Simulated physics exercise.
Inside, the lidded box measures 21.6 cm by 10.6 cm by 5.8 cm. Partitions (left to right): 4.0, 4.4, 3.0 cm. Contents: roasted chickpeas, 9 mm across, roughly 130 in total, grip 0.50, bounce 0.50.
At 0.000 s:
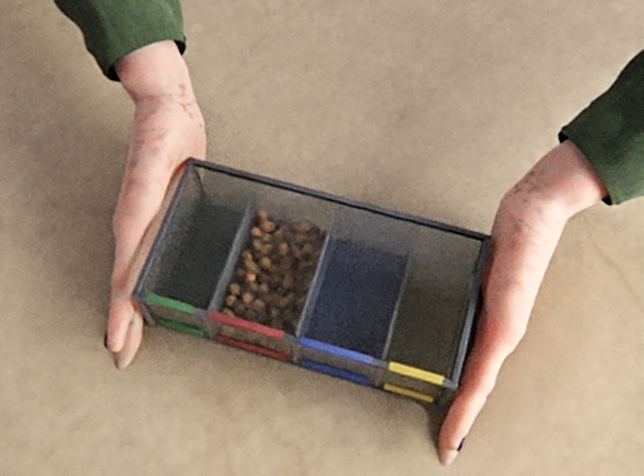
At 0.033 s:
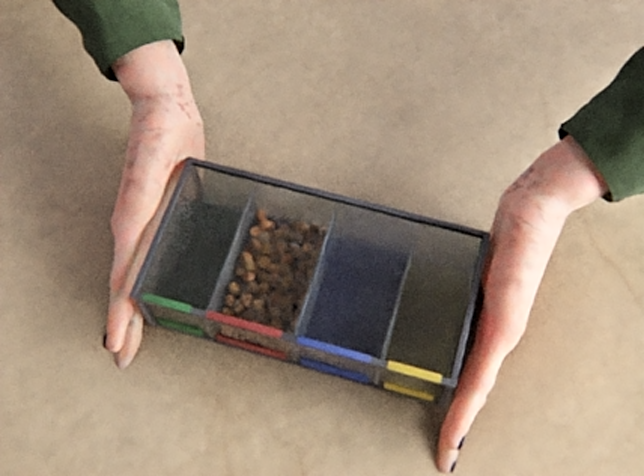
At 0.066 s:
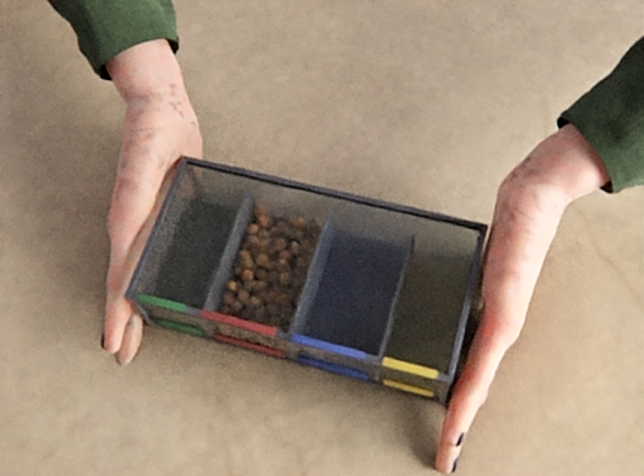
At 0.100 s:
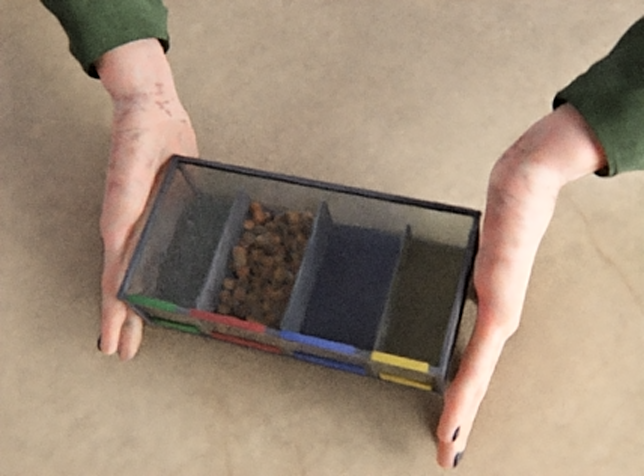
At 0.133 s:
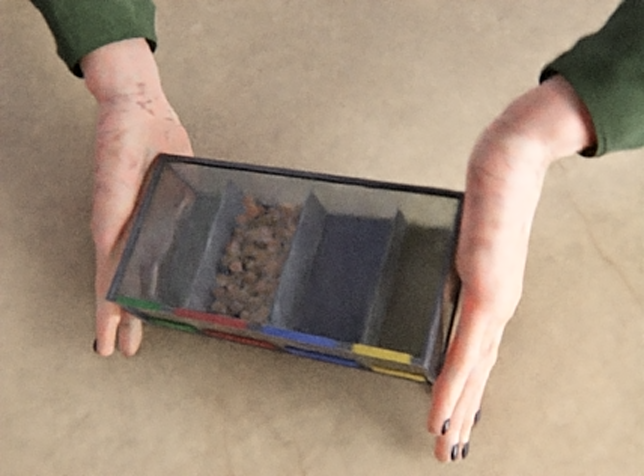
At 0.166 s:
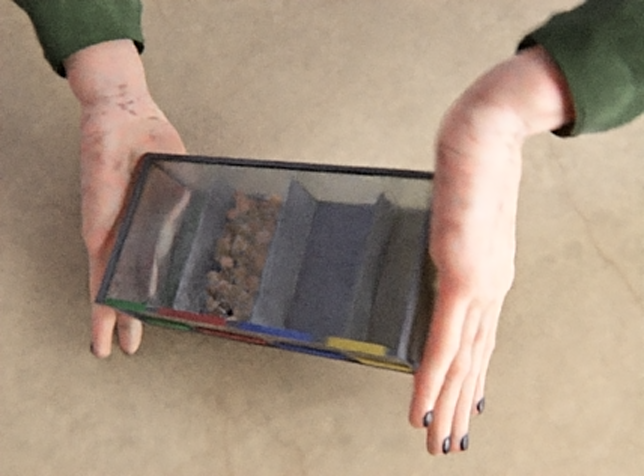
On a plain beige surface, two hands in green sleeves hold a clear lidded box with four compartments marked green, red, blue and yellow, roasted chickpeas filling the red one. The hands barely move at first, then shift the box slightly left and tilt it increasingly toward its left front corner.
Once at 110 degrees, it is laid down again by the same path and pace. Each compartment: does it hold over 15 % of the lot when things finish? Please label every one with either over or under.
Labels - red: Over; blue: Under; green: Over; yellow: Under.
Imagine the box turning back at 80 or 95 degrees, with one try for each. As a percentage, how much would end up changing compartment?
About 20 and 30 per cent.
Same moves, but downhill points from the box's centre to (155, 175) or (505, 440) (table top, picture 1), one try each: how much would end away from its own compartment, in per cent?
Near 40 and 20 per cent, in that order.
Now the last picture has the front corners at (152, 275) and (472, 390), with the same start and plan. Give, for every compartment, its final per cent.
In the end red holds 55 %, blue holds 10 %, green holds 0 % and yellow holds 30 %.
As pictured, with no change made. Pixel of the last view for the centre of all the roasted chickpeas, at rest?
Approximately (239, 307) in the last view.
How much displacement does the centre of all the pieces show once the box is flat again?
Around 3.5 centimetres, start to finish.
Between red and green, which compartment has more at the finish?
Fuller: Red.
After 0.64 s, tilt 109 degrees; red 80 %, green 20 %.
After 0.95 s, tilt 45 degrees; red 70 %, green 30 %.
After 1.36 s, tilt 0 degrees; red 65 %, green 35 %.
By 1.8 s all is still; red 70 %, blue 0 %, green 30 %, yellow 0 %.
